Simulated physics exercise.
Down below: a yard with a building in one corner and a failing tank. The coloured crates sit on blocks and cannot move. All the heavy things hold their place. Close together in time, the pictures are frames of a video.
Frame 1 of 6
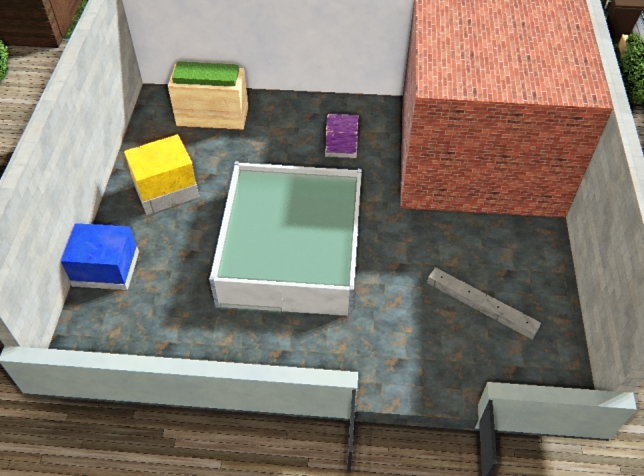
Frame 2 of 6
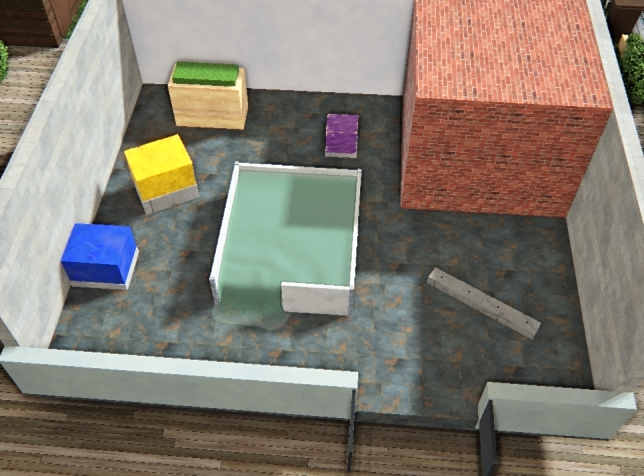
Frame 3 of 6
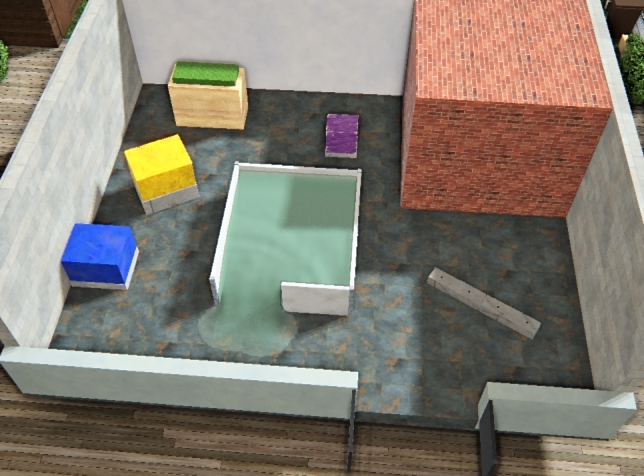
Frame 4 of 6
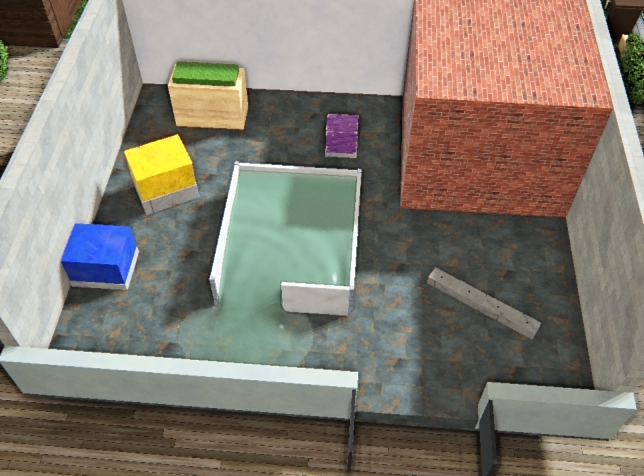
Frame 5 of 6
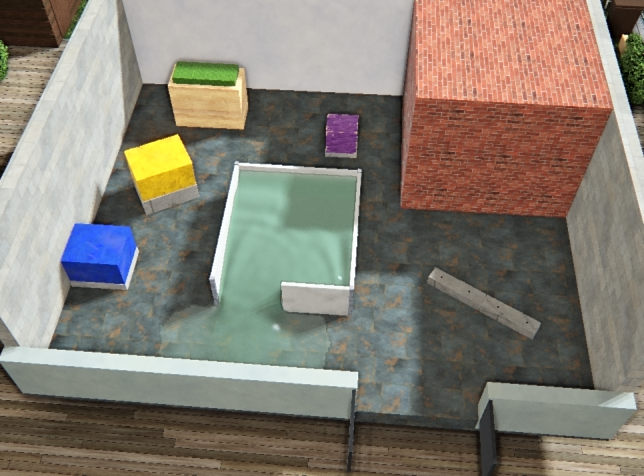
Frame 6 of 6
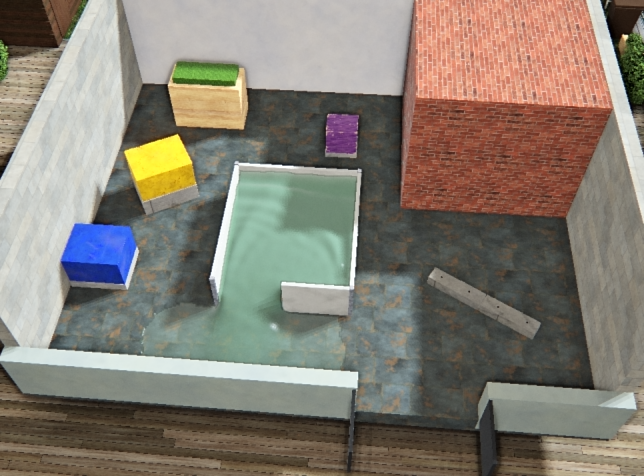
A red brick building fills the back right corner of a walled yard with a dark, mottled floor, seen from above by a still camera. A white-walled tank of green water stands in the middle, with blue, yellow and green-topped boxes at left, a purple box behind and a grey beam at right. The tank's front wall opens at its left part, and water pours out, spreading forward and sideways across the floor.
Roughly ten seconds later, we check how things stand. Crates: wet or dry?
Blue crate, wet; purple crate, dry; yellow crate, dry.
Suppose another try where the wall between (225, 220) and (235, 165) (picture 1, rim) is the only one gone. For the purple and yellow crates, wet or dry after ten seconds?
The purple crate is flooded and the yellow crate is flooded.
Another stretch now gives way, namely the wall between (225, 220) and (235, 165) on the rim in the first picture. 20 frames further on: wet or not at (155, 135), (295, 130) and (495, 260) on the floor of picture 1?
In sequence: Inundated, inundated, untouched.
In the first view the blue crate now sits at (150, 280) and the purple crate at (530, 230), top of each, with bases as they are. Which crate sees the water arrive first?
The blue one, I think.
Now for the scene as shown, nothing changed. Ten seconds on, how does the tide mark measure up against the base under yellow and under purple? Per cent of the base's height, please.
About 40 percent and about 40 percent.
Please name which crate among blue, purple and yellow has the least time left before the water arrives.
It's the blue crate here.
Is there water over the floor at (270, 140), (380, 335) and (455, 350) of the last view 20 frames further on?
Going through them in order, I'd call them clear, drenched and drenched.
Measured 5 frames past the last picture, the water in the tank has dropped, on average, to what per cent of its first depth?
Close to 76 %.
A moment on, water covers 15 % of the floor; the blue crate not reached, the purple crate not reached, the yellow crate not reached.
Next, water covers 25 % of the floor; the blue crate water round its plinth, the purple crate not reached, the yellow crate not reached.
Then, water covers 40 % of the floor; the blue crate water round its plinth, the purple crate not reached, the yellow crate water round its plinth.
Later, water covers 70 % of the floor; the blue crate water round its plinth, the purple crate not reached, the yellow crate water round its plinth.
In the end, water covers 95 % of the floor; the blue crate was topped, the purple crate stayed above the water, the yellow crate stayed above the water.
